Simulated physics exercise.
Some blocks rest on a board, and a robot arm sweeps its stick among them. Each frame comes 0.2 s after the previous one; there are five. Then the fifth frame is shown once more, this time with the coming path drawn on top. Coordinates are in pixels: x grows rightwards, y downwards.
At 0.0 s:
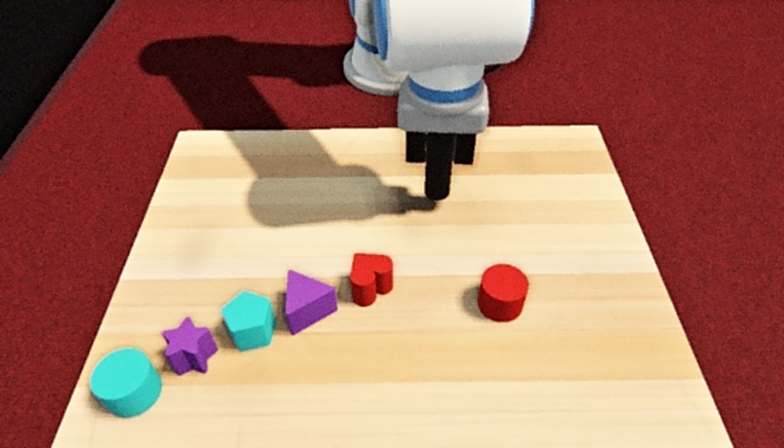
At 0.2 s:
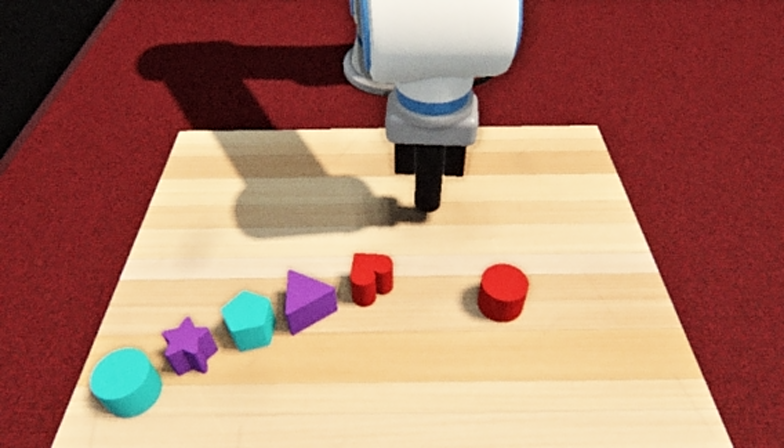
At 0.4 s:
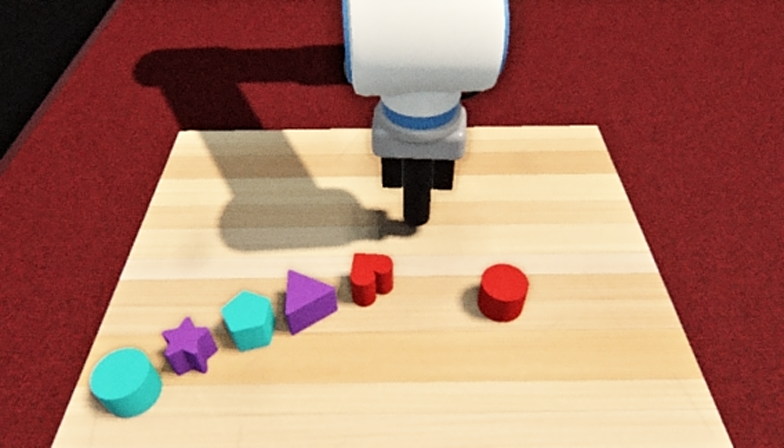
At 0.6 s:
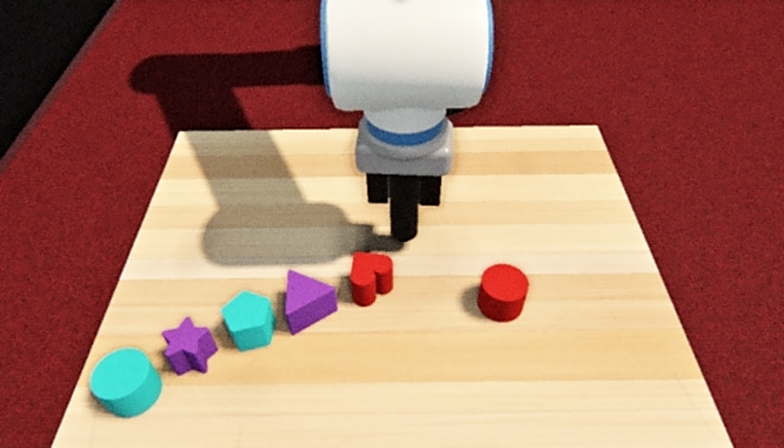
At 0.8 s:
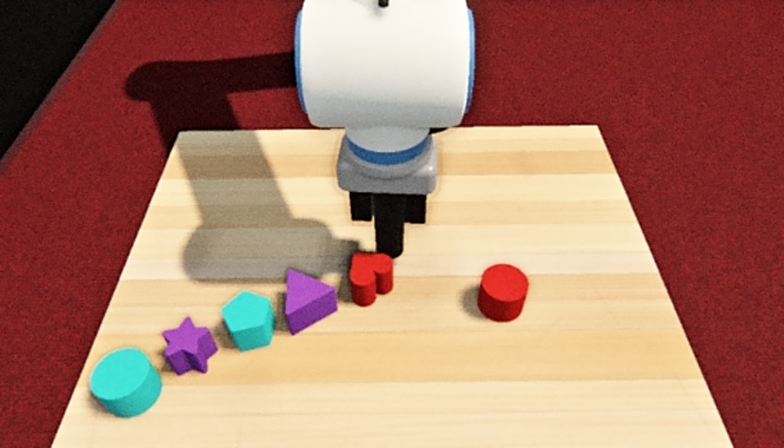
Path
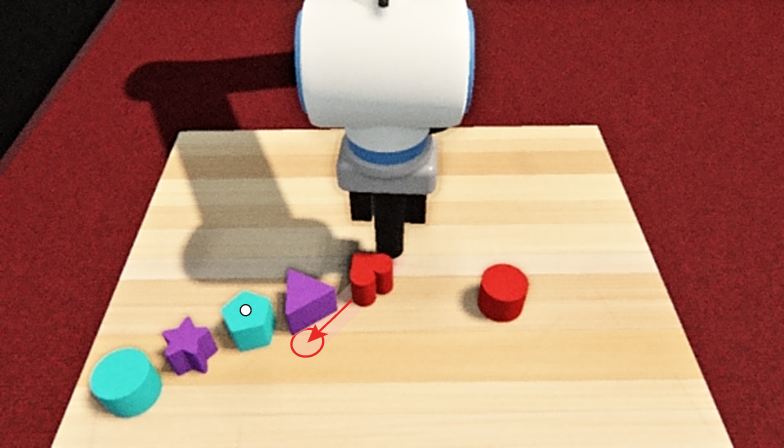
On a wooden board, a robot arm moves its black stick toward the red heart block.
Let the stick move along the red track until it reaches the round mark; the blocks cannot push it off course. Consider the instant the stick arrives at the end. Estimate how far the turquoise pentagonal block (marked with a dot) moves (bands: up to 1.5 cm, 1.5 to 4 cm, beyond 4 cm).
Answer: 1.5 to 4 cm.
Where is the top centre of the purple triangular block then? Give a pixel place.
The centre of its top face lies at (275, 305).
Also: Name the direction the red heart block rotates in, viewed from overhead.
If we look at it from overhead, the red heart block pivots counter-clockwise.
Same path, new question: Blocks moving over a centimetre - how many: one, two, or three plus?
It's going to be three or more.
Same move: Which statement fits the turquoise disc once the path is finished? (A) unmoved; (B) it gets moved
It's A.
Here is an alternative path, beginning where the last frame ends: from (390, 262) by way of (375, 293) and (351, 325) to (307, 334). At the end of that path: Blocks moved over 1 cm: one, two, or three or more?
I predict two.
The drawn path runs from (390, 262) to (307, 342); the dot is on the turquoise pentagonal block.
What follows on the original path. One third of the way, stick (364, 275); red heart block (352, 290).
Two thirds of the way, stick (336, 302); purple triangular block (292, 294), turned 25° clockwise; red heart block (340, 321), turned 20° anticlockwise.
At the end, stick (305, 331); turquoise disc not moved; turquoise pentagonal block (223, 306), turned 20° anticlockwise; purple triangular block (275, 305), turned 80° clockwise; red heart block (335, 335), turned 50° anticlockwise.
